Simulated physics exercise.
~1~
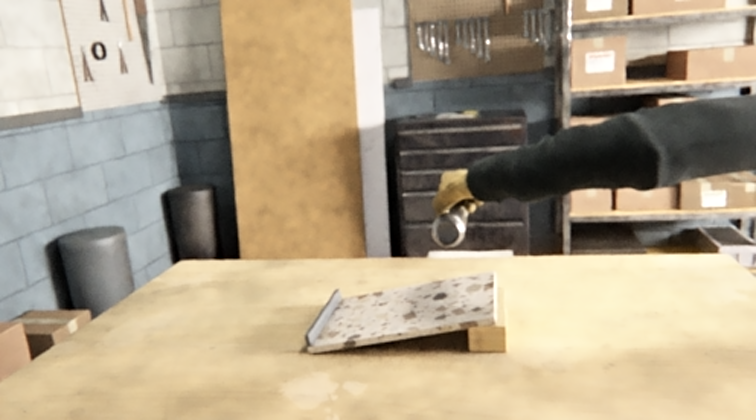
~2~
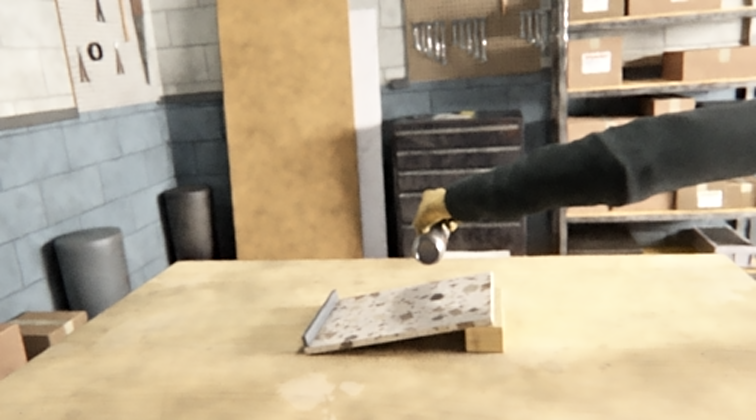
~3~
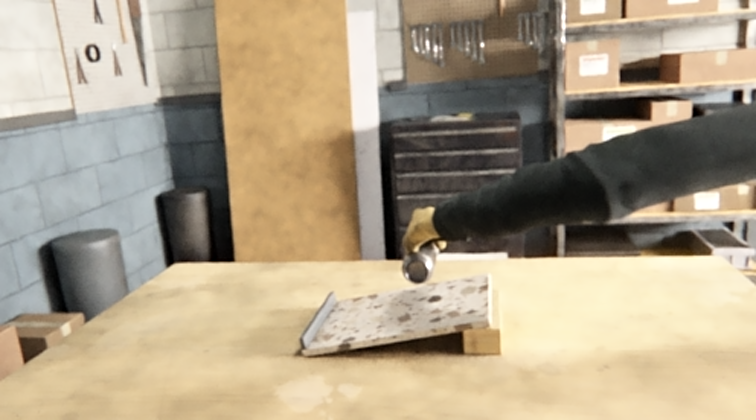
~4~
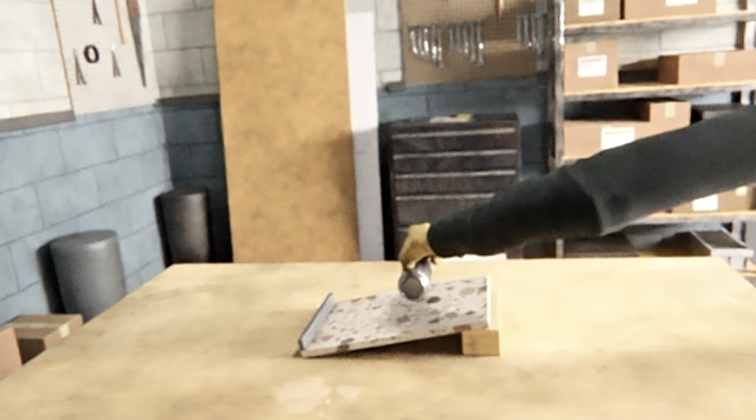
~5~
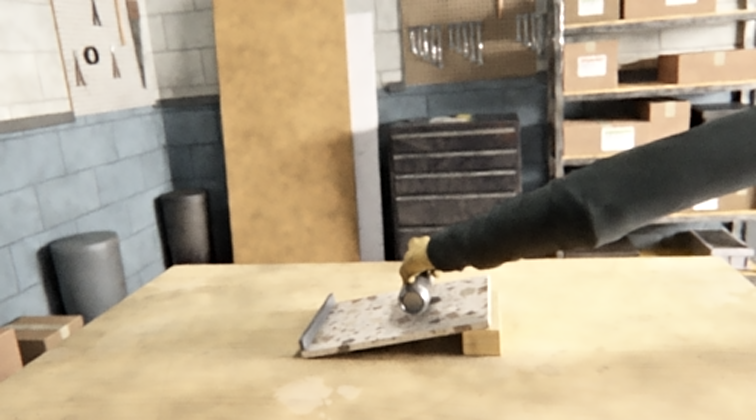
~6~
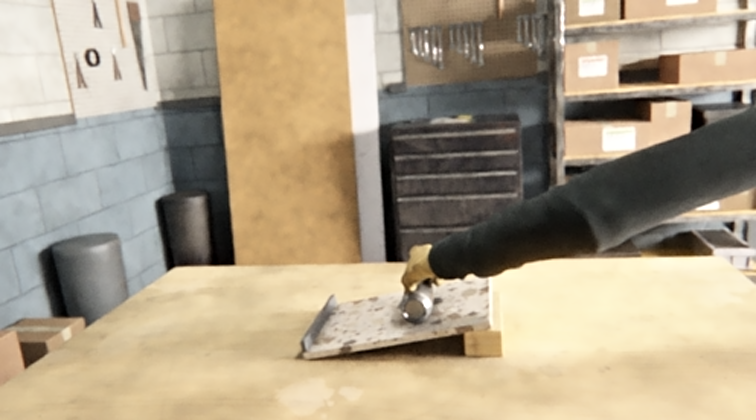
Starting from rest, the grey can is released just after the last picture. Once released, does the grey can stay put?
No.
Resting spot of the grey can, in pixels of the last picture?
Near (333, 310).
Then, 0.40 s later than the last frame, grey can moved about its own width near (397, 298).
Then, 0.50 s later than the last frame, grey can moved about its own width near (379, 302).
Then, 0.60 s later than the last frame, grey can moved well along near (358, 306).
Then, 0.80 s later than the last frame, grey can moved well along near (336, 310).
When it is over, moved from the start, grey can. End places, in pixels of the last picture, grey can near (333, 310). The grey can slides or rolls down.
